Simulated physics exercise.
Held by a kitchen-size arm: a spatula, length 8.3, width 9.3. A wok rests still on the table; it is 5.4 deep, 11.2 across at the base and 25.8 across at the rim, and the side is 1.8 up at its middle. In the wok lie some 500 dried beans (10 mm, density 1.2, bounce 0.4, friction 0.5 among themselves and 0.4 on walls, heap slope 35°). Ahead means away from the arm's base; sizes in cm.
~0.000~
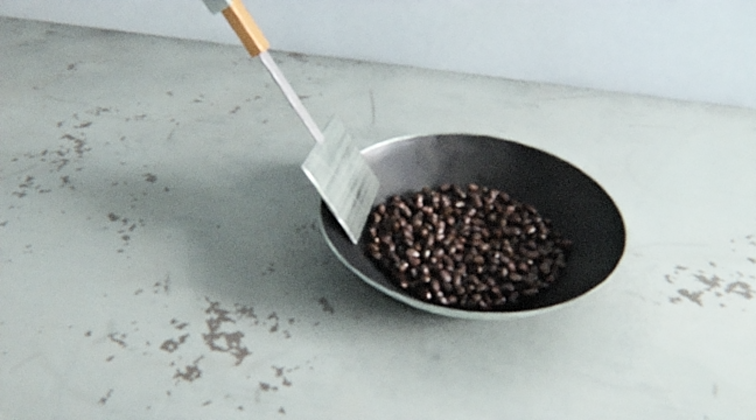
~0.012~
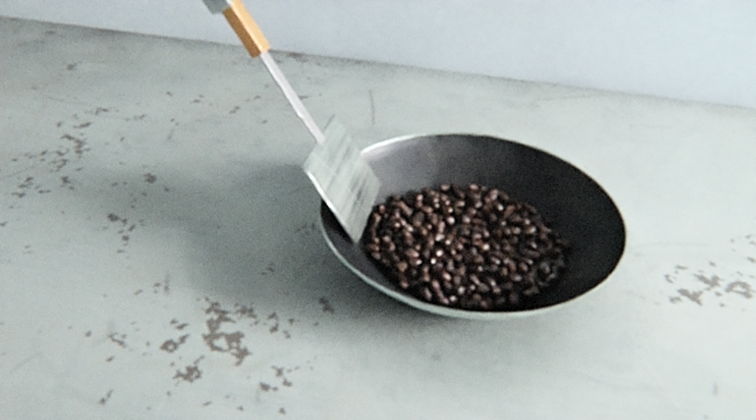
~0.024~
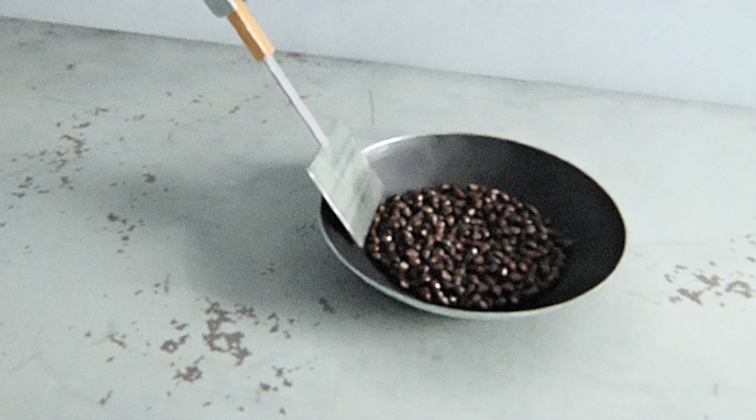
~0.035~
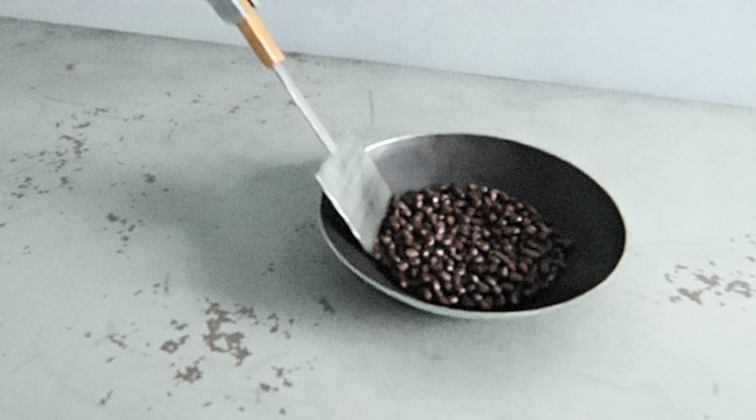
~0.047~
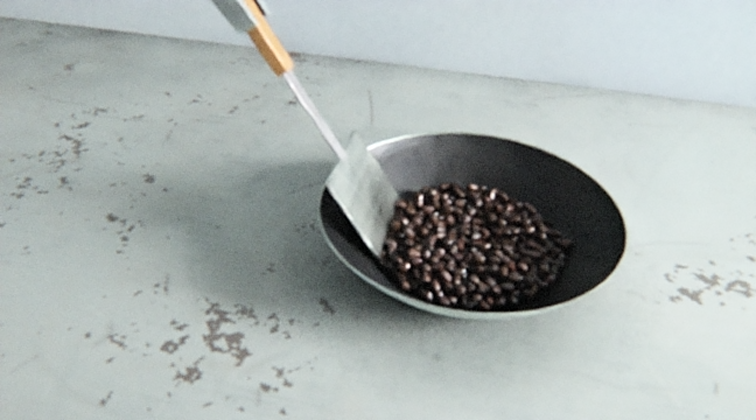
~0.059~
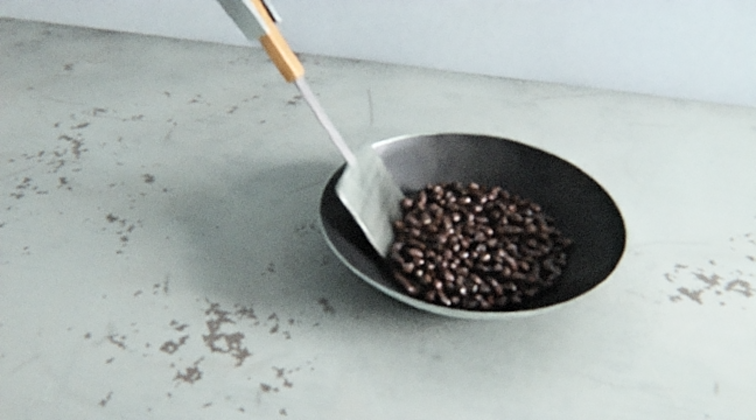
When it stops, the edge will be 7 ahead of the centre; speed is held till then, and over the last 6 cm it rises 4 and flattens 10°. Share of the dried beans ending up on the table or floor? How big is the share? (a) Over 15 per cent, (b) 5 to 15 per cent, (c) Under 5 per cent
Answer: B.
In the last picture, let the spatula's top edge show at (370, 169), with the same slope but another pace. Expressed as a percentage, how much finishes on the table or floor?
25 %.
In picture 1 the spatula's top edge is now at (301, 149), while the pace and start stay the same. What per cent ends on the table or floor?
Near 10 in a hundred.
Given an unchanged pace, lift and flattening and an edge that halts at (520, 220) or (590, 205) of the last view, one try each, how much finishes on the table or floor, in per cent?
I'd say some 0 per cent, then some 35 per cent.
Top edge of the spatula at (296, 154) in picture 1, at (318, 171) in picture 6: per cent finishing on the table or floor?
5 %.
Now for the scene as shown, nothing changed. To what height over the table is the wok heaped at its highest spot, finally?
Some 6.0 cm above the table.
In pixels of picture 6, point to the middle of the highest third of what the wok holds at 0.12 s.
Around (526, 242).
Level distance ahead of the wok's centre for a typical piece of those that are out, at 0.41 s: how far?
It sits close to 18 cm ahead of the middle.
By 0.12 s, sloping 57°, highest piece 7 above the table; 500 in the wok.
By 0.18 s, sloping 53°, highest piece 15 above the table; 499 in the wok, 1 on the blade or in flight.
By 0.41 s, sloping 47°, highest piece 10 above the table; 450 in the wok, 42 on the table or floor, 8 on the blade or in flight.
By 1.46 s, sloping 47°, highest piece 6 above the table; 450 in the wok, 50 on the table or floor.
Final count, 450 in the wok, 50 on the table or floor. That is 10 % on the table or floor.
